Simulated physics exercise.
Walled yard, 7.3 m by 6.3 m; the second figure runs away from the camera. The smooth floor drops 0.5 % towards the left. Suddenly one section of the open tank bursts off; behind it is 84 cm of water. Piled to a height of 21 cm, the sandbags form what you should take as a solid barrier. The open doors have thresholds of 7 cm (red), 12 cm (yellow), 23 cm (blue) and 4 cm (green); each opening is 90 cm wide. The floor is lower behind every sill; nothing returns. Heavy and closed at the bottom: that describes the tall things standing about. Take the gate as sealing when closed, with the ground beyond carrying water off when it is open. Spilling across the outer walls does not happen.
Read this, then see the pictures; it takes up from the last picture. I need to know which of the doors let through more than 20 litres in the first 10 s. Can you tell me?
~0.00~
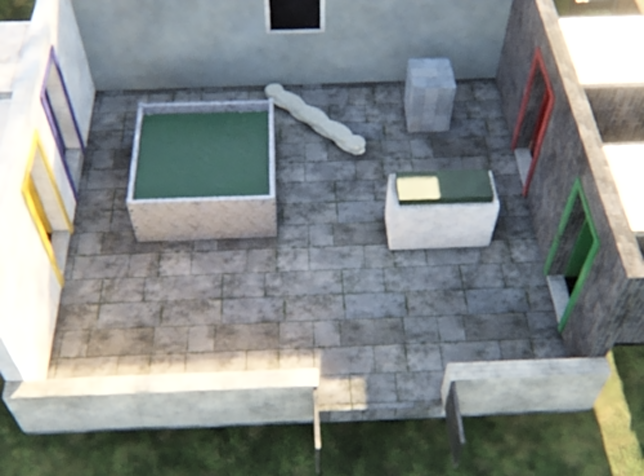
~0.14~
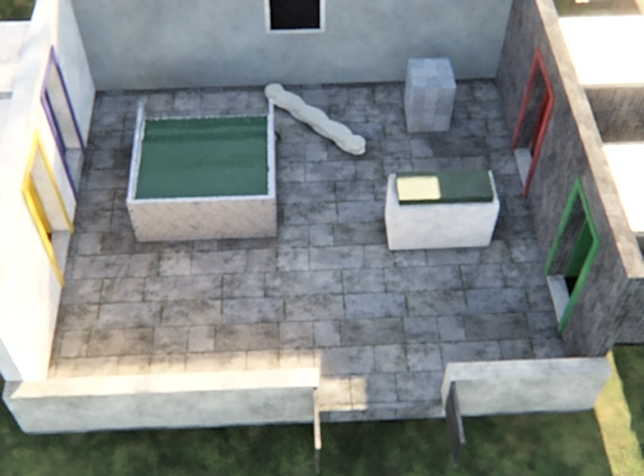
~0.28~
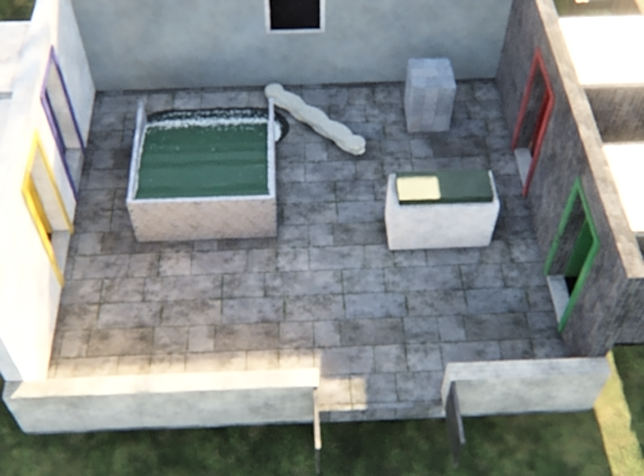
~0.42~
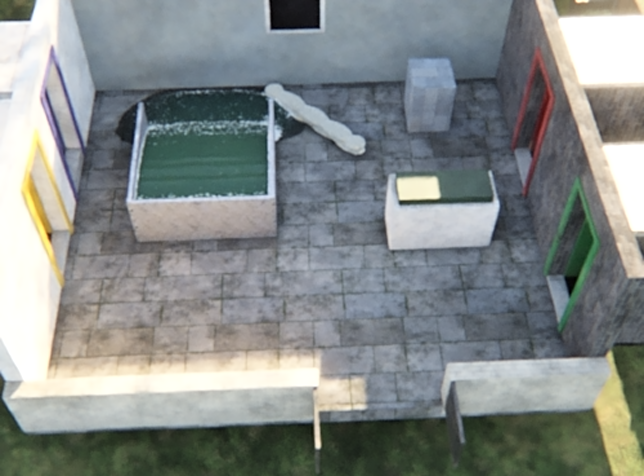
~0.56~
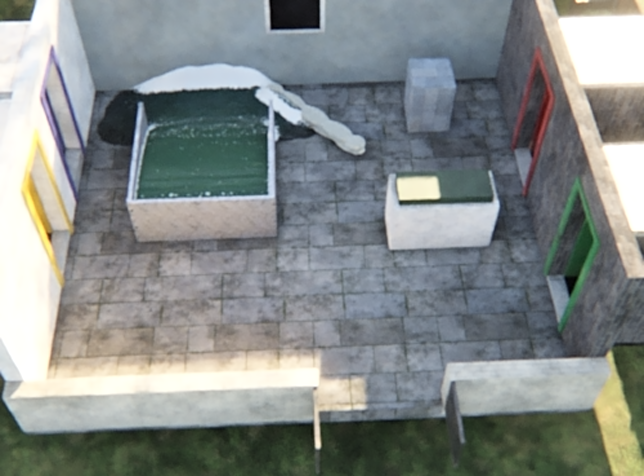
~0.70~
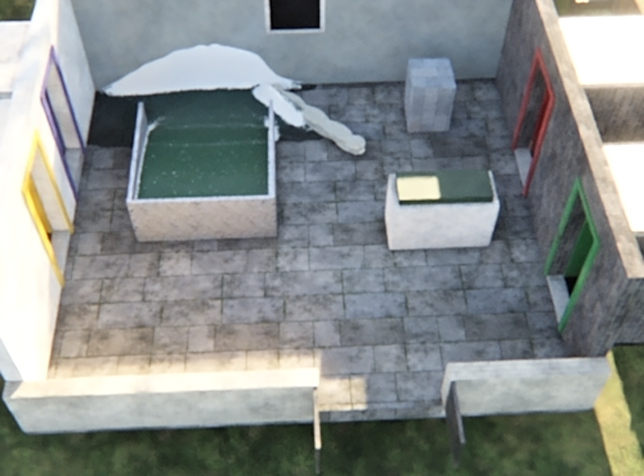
As I see it, red door: Short of the set amount, yellow door: Short of the set amount, blue door: Short of the set amount, green door: Beyond the set amount.
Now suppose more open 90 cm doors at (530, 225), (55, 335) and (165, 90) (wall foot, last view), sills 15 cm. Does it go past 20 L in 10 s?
So, in the order given, it's shy of the mark, then shy of the mark, then beyond the mark.
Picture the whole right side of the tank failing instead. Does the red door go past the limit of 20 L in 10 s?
So, red door: Out of bounds.
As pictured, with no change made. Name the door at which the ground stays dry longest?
Answer: The green door.
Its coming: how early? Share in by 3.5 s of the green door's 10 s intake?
About 0 per cent.
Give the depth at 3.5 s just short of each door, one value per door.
Readings (cm): Red = 3; yellow = 7; blue = 18; green = 0.
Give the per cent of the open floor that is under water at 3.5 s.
Around 65 per cent.
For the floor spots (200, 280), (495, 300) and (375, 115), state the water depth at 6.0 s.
Roughly 2, 2, 3 cm.
After 1.4 s water covers 15 % of the floor and is deepest (68 cm) near (95, 97); red door not reached, yellow door not reached, blue door not reached, green door not reached.
After 2.2 s water covers 35 % of the floor and is deepest (56 cm) near (95, 97); red door not reached, yellow door 4 cm at the sill, 0 L in, blue door 15 cm at the sill, 0 L in, green door not reached.
After 3.5 s water covers 65 % of the floor and is deepest (39 cm) near (42, 406); red door 3 cm at the sill, 0 L in, yellow door 7 cm at the sill, 0 L in, blue door 18 cm at the sill, 0 L in, green door not reached.
After 6.0 s water covers 85 % of the floor and is deepest (21 cm) near (44, 394); red door 8 cm at the sill, 7 L in, yellow door 8 cm at the sill, 0 L in, blue door 9 cm at the sill, 0 L in, green door 3 cm at the sill, 0 L in.
After 10.0 s water covers 95 % of the floor and is deepest (13 cm) near (42, 406); red door 5 cm at the sill, 8 L in, yellow door 11 cm at the sill, 0 L in, blue door 9 cm at the sill, 0 L in, green door 11 cm at the sill, 51 L in.
